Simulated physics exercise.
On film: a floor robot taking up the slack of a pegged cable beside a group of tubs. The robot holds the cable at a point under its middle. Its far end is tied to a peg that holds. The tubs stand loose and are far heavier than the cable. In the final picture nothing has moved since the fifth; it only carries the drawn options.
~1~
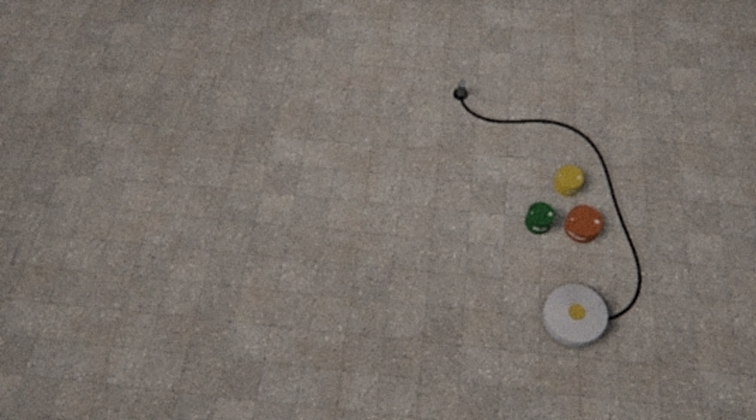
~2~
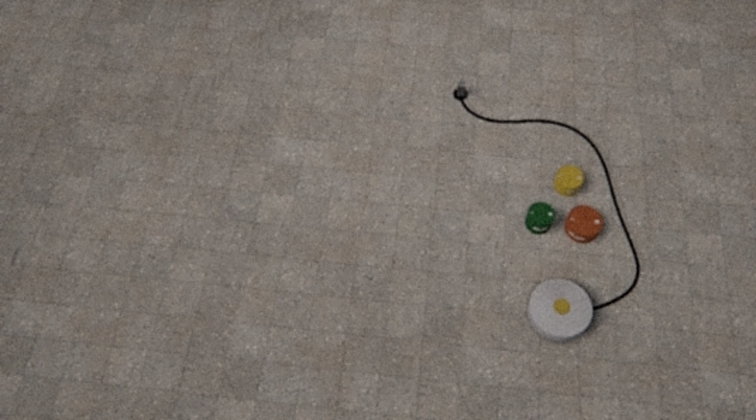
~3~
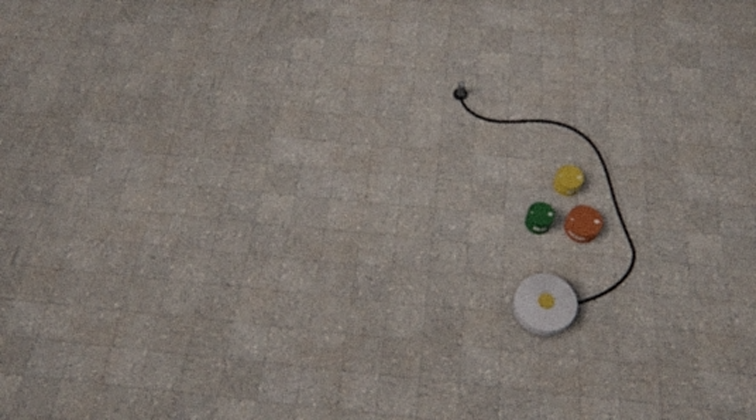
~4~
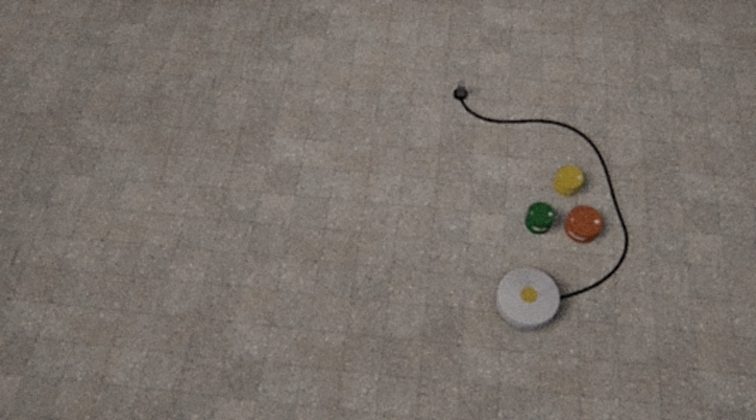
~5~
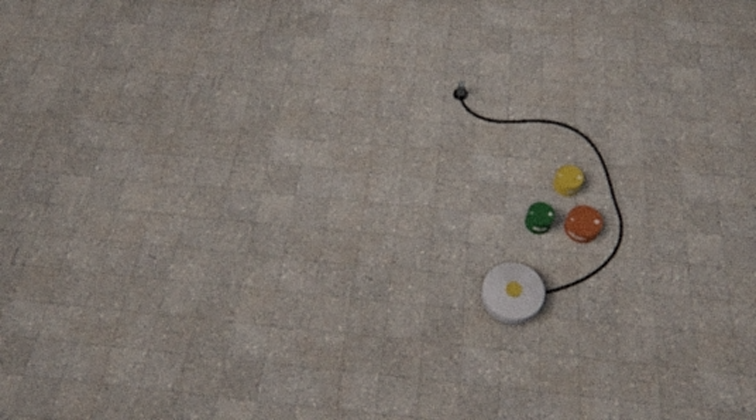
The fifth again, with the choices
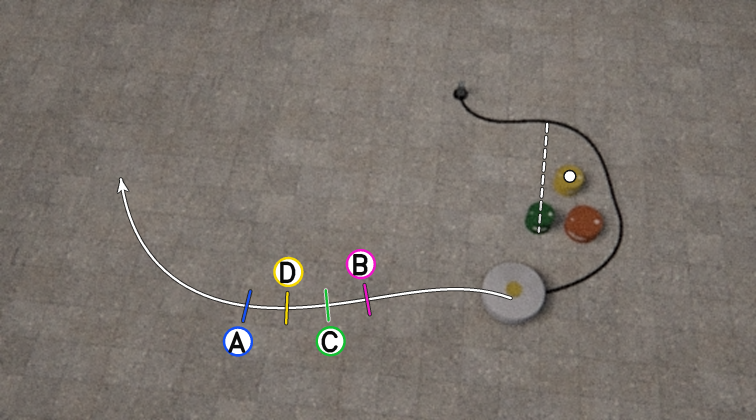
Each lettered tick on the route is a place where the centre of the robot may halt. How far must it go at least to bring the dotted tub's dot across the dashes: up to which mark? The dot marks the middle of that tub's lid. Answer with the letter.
C.
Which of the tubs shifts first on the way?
The orange one.
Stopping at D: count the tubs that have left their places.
Three.
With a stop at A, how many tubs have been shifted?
By then, three.
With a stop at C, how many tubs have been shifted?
By then, three.
On the marked copy, A at (247, 306); B at (367, 300); C at (327, 305); D at (287, 308); the dashed line at (543, 176); the route from (511, 298) via (262, 307) to (121, 179); the white dot at (570, 176).
Taking C. A third of the way, robot (447, 285); yellow tub (568, 181).
Two thirds of the way, robot (382, 293); orange tub (561, 213); green tub (533, 218); yellow tub (560, 185).
When it is over, robot (326, 301); orange tub (531, 203); green tub (513, 222); yellow tub (528, 177); the dot on the yellow tub is over the dashed line.
As for the rest, A does it too, but is farther than needed; B leaves the dotted tub short, at (552, 183); D does it too, but is farther than needed.
